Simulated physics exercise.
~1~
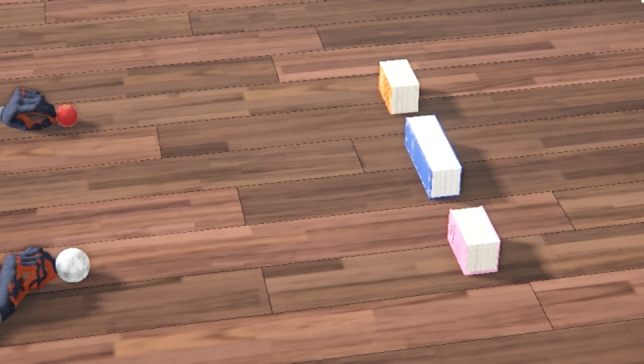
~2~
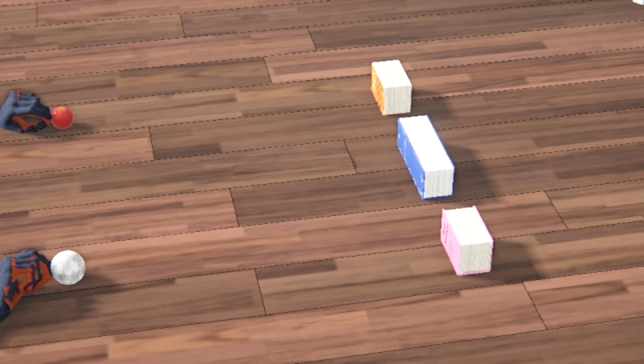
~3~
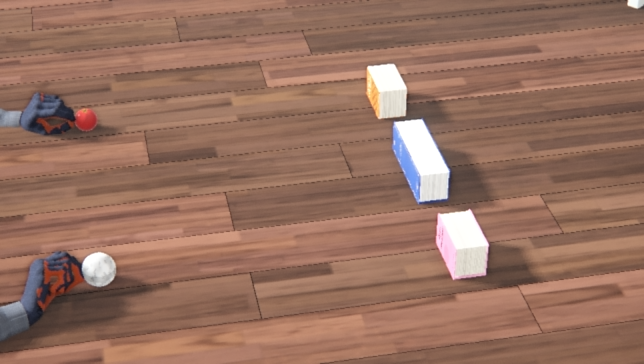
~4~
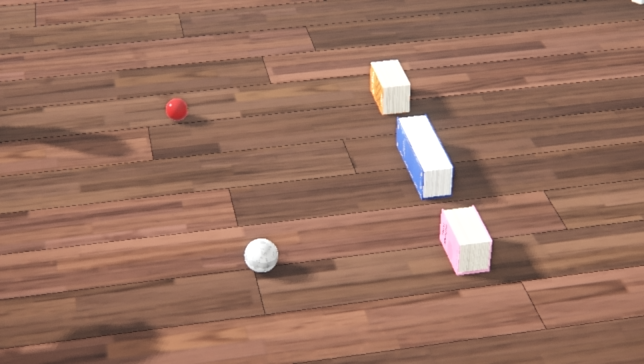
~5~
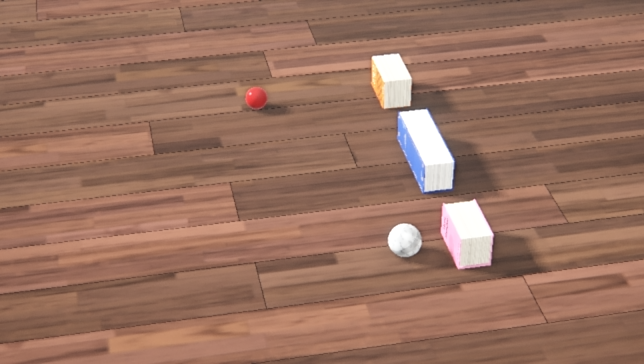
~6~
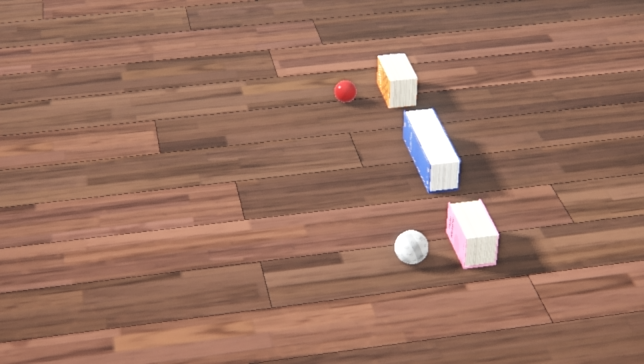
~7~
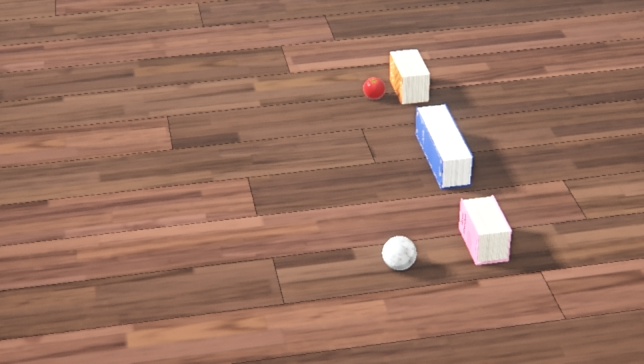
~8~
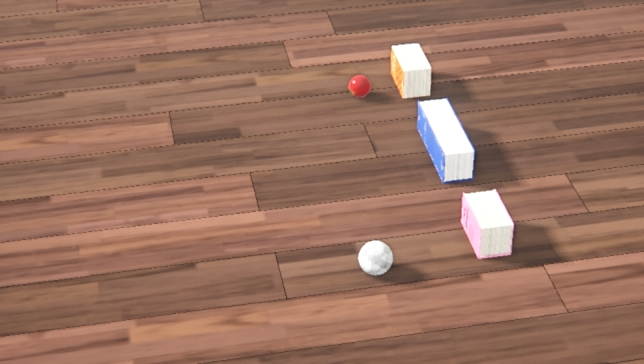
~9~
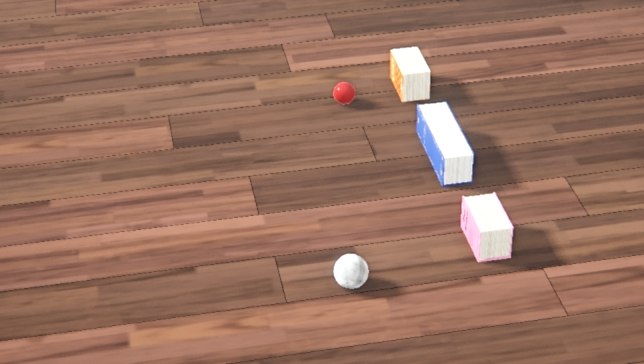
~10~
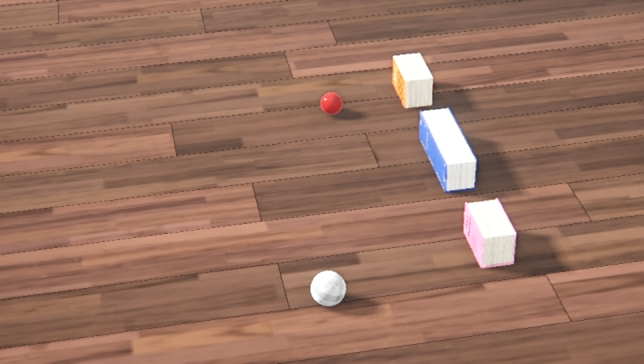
A white ball and a red ball, pushed right by hands, bounce back left off blocks.
